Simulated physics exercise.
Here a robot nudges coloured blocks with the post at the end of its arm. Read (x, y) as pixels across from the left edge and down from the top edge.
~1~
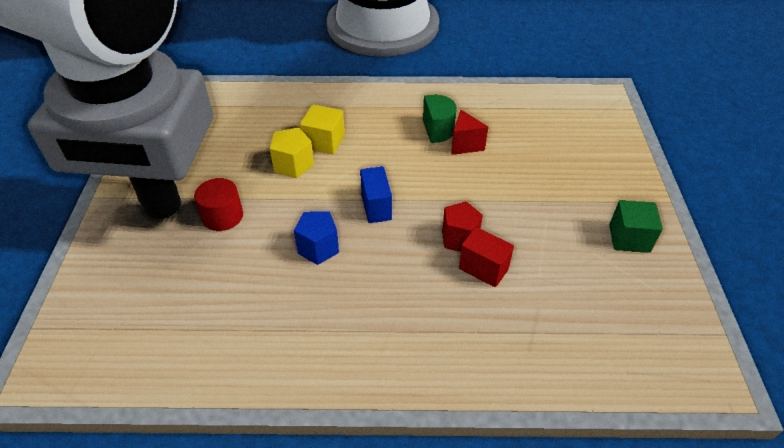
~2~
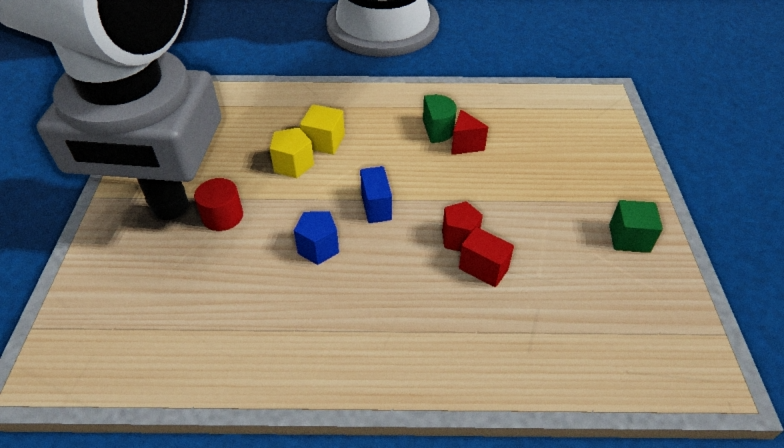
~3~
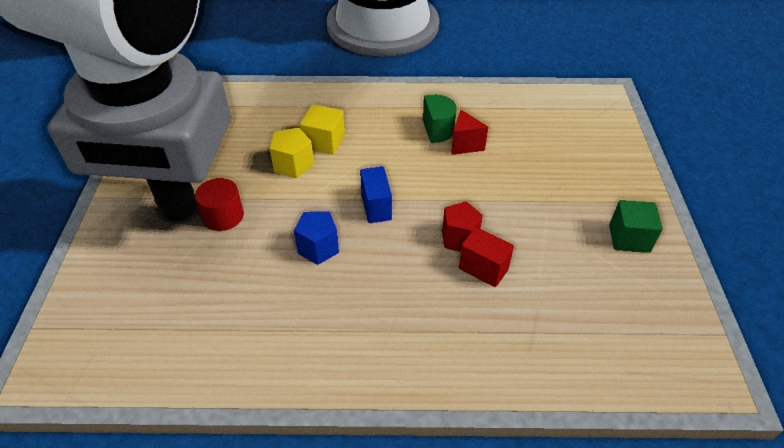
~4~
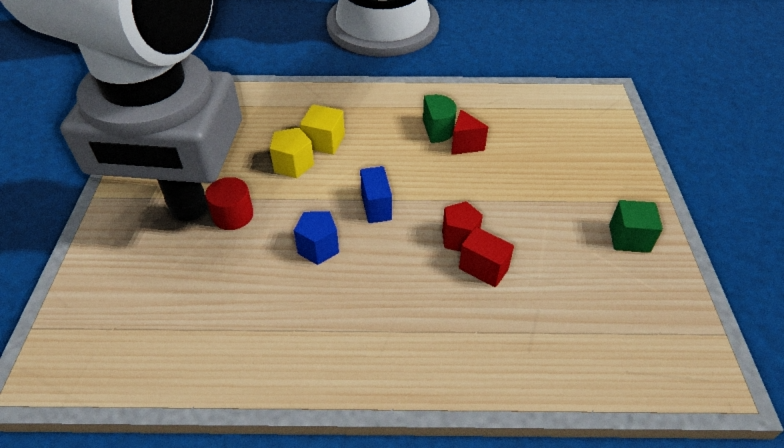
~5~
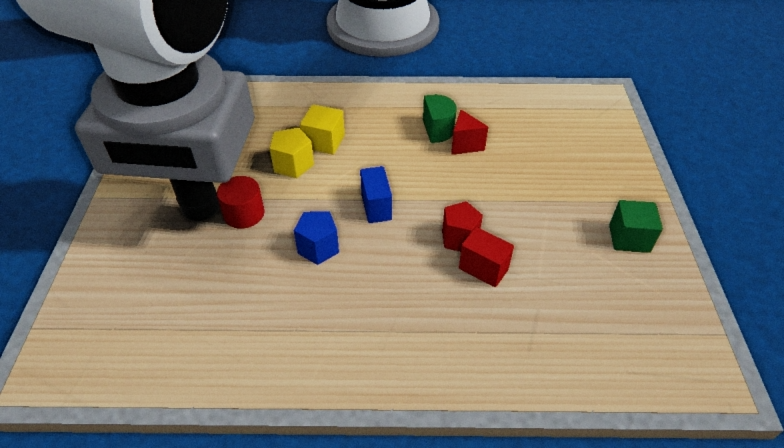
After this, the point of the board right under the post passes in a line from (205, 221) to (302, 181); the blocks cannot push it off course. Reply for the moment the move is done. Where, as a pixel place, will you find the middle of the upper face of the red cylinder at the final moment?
The centre of its top will be at (322, 176).
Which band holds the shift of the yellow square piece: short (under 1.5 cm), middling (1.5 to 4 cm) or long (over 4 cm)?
Answer: Less than 1.5 cm.
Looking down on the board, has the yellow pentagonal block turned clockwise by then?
No - that is not the case.
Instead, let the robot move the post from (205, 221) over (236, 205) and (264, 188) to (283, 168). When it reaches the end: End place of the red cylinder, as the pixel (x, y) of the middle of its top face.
It sits at (291, 178).
What follows on the original path. One third of the way, post at (236, 195); red cylinder at (273, 182).
Two thirds of the way, post at (270, 181); red cylinder at (304, 177).
At the end, post at (300, 168); red cylinder at (322, 176); yellow pentagonal block at (296, 134), turned 30° anticlockwise; yellow square piece unmoved.
